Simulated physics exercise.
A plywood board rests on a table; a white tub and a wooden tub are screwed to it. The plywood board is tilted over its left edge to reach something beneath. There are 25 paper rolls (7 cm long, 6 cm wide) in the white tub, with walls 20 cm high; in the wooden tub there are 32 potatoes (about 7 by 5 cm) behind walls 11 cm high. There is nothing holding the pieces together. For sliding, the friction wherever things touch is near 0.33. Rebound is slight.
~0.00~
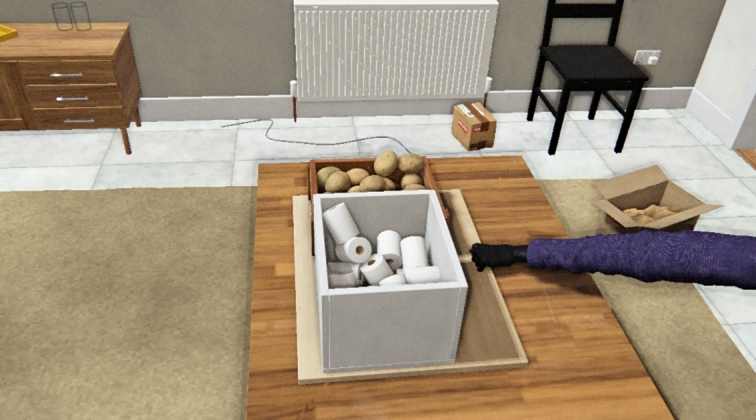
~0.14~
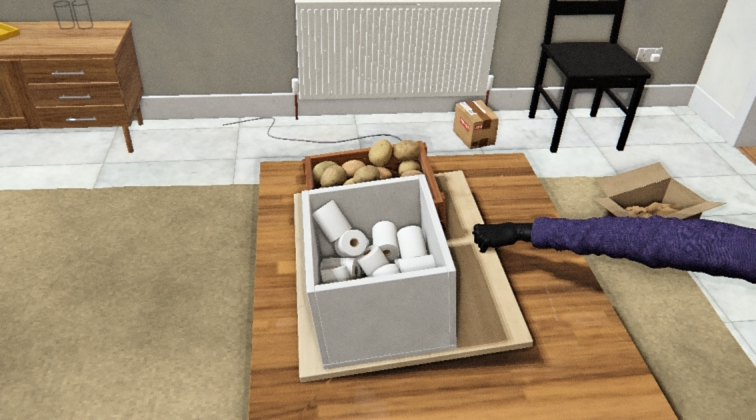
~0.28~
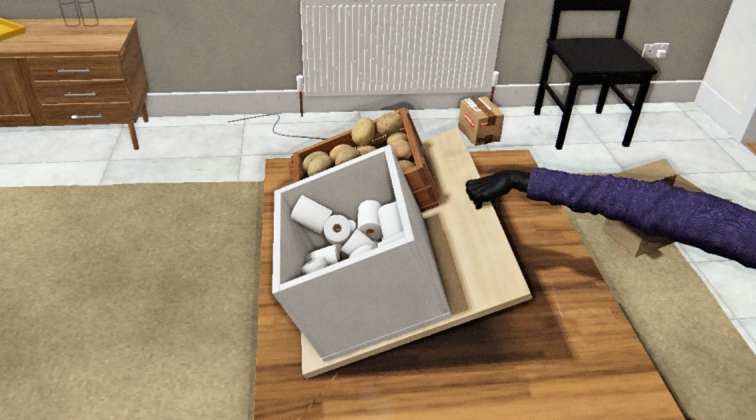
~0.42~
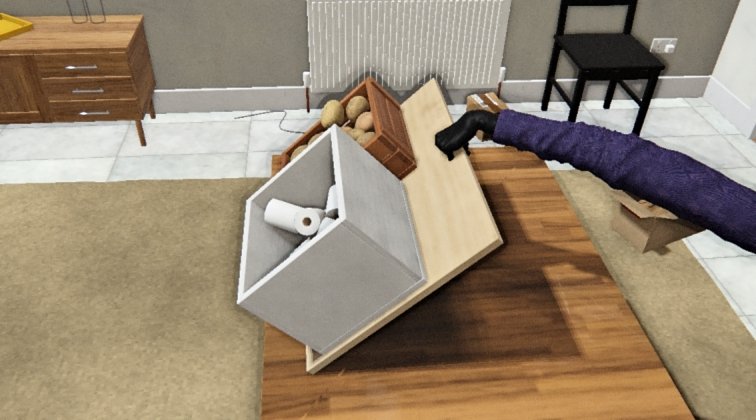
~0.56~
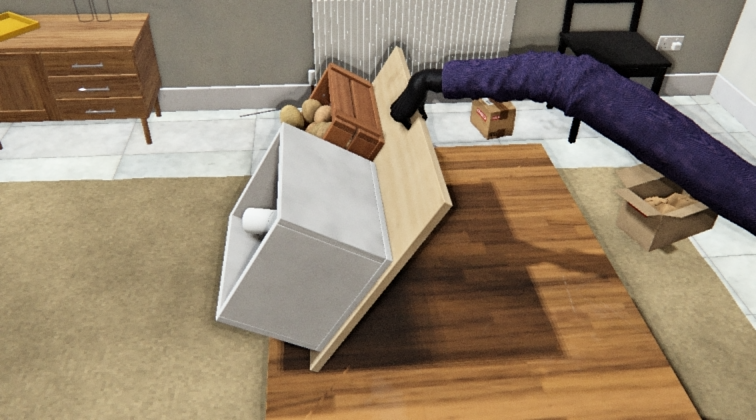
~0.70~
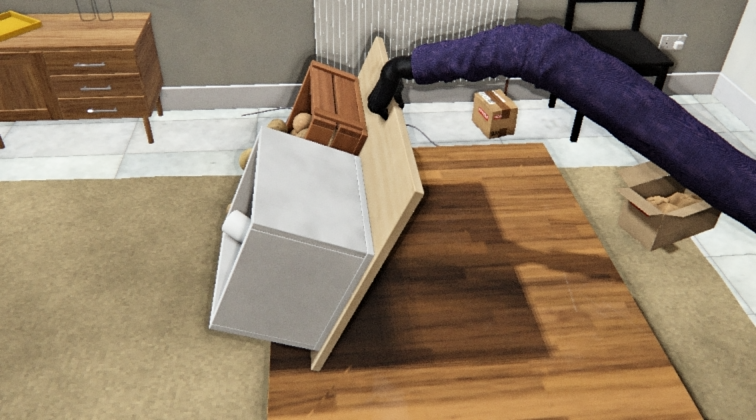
A black-gloved hand in a purple sleeve lifted the right side of a board on a table, steeply tilting its white tub of paper rolls and wooden tub of potatoes leftward.
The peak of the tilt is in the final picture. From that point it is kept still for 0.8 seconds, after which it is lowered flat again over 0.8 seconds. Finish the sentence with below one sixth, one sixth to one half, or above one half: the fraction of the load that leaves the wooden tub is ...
The fraction that leaves the wooden tub is one sixth to one half.
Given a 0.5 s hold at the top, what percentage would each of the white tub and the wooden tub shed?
With that change, white tub sheds 0 percent and wooden tub sheds 30 percent.
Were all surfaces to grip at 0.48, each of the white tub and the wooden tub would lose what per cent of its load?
Then the white tub sheds 20 per cent, while the wooden tub sheds 40 per cent.
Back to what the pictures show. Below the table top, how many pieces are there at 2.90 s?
I'd put the number around 8.
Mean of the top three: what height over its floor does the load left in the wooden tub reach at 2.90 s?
12 centimetres high, more or less.
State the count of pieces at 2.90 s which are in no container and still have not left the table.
Near 0, give or take.
After 1.05 s, tilt 67°; the white tub has all 25 and the wooden tub is down by 8 of 32.
After 1.49 s, tilt 67°; the white tub has all 25 and the wooden tub is down by 9 of 32.
After 2.11 s, tilt 10°; the white tub has all 25 and the wooden tub is down by 9 of 32.
Outcome (at 2.90 s), the white tub has all 25 and the wooden tub is down by 9 of 32. Asked share, 9 of 32, 28 per cent.
